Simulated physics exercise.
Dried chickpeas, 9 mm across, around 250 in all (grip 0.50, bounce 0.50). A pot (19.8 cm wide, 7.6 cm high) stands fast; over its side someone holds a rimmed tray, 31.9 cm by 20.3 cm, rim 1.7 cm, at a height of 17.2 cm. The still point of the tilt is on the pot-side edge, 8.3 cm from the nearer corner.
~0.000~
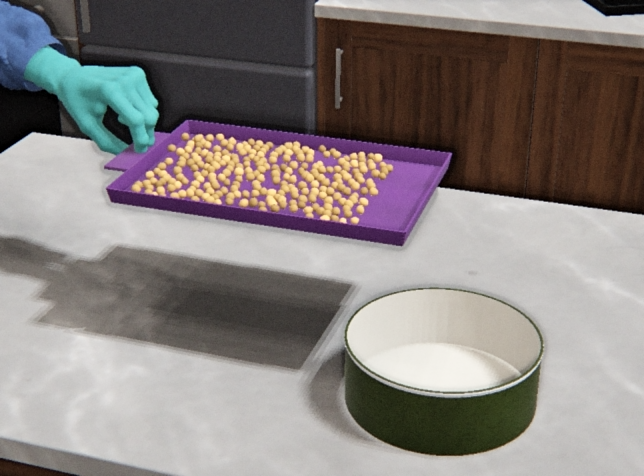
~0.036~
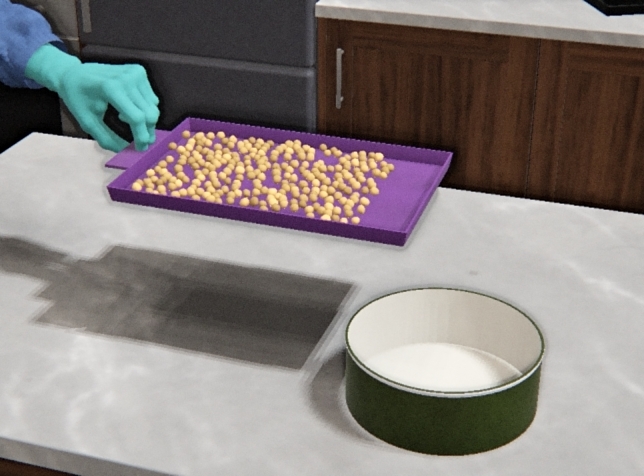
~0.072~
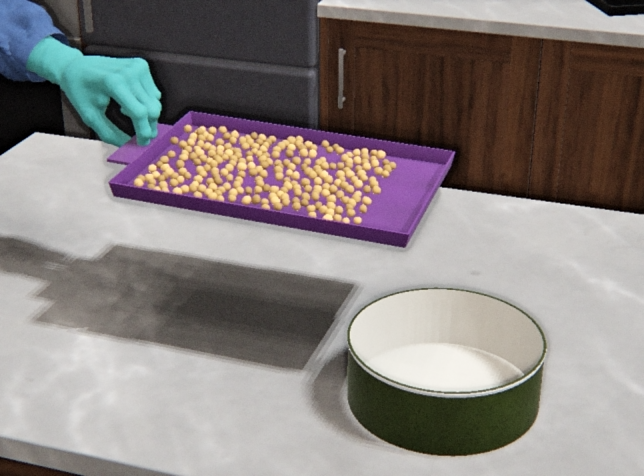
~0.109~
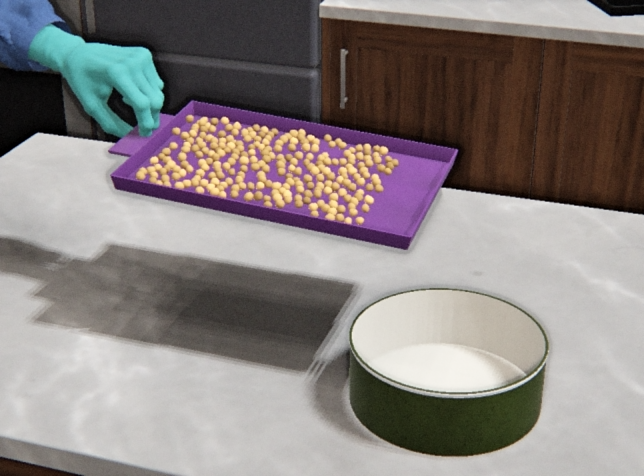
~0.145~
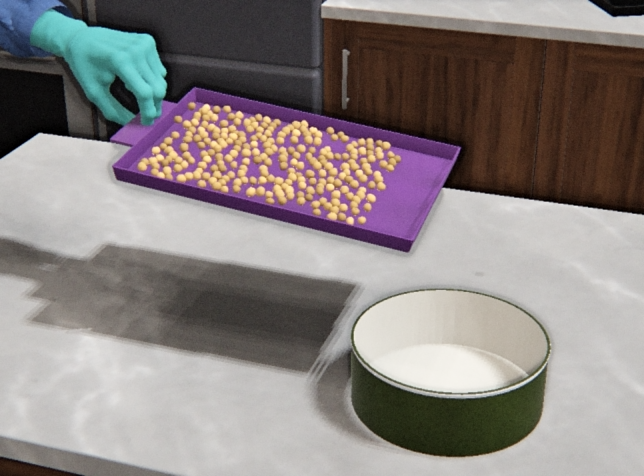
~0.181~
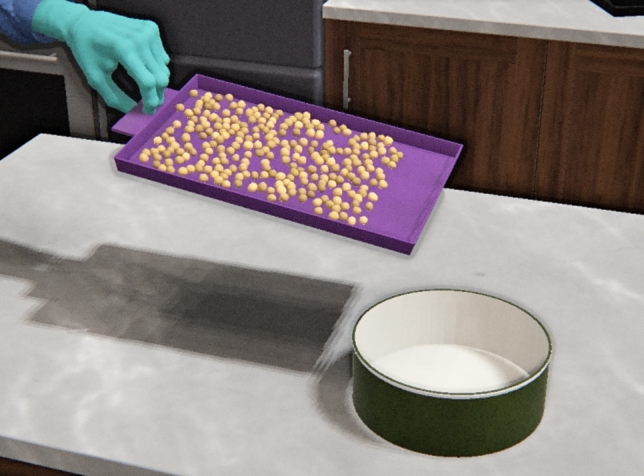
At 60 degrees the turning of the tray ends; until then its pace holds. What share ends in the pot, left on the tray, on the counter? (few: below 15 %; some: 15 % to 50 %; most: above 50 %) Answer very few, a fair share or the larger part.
Pot: A fair share, tray: The larger part, counter: Very few.
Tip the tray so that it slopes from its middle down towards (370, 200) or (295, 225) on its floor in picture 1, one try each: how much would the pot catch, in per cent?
Some 25 and 10 per cent.
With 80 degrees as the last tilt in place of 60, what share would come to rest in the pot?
In that case some 80 per cent.
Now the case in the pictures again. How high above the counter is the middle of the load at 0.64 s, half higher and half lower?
Roughly 22 cm.
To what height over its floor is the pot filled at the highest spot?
Roughly 1.5 cm.
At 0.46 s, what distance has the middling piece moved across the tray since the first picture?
Some 3 cm.
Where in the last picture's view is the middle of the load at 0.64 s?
Near (360, 192).
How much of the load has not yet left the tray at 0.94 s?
Some 70 per cent of the load.
Then, at 0.46 s, tilt 36 degrees; the tray holds 100 %, the pot 0 %.
After 0.64 s, tilt 52 degrees; the tray holds 100 %, the pot 0 %.
Then, at 0.94 s, tilt 60 degrees; the tray holds 70 %, the pot 25 %.
By 1.8 s all is still; pot 35 %, tray 65 %, counter 0 %.
